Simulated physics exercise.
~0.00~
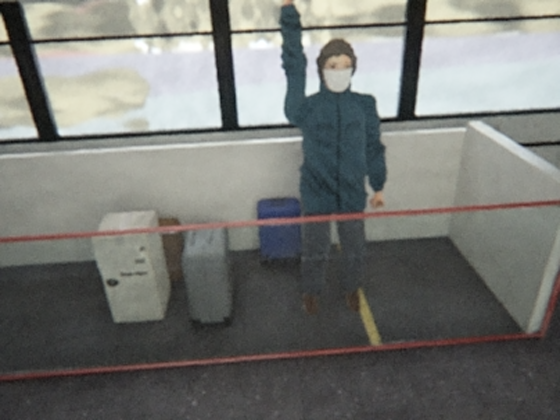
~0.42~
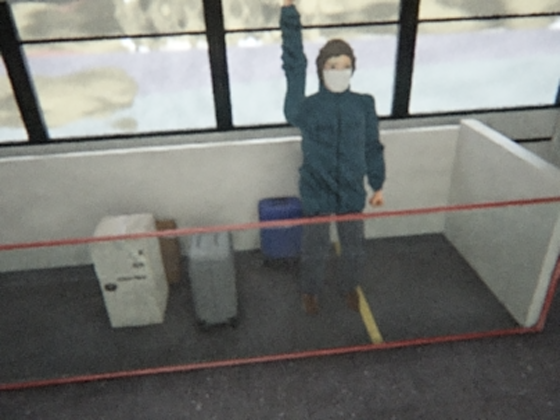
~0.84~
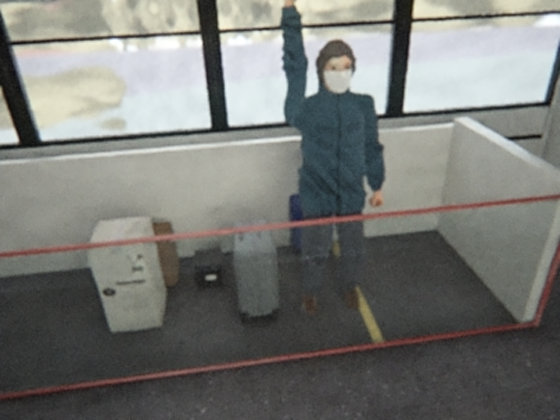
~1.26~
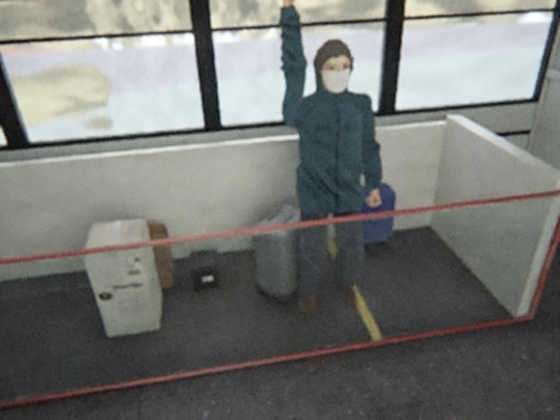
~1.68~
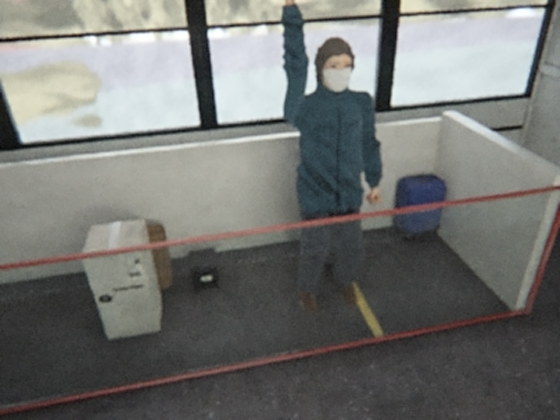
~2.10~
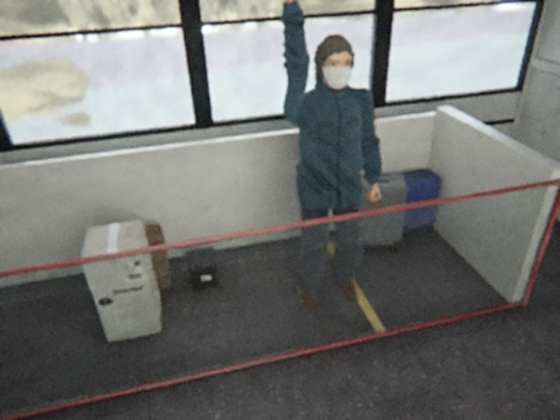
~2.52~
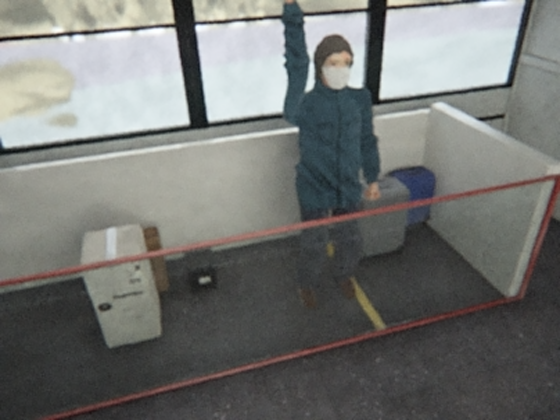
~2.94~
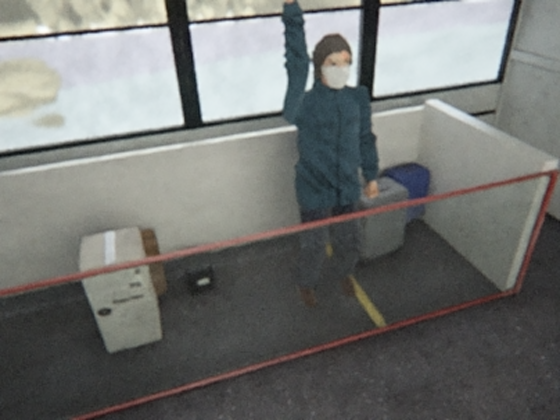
In a bus bay, blue and grey wheeled cases roll right past a standing masked passenger.
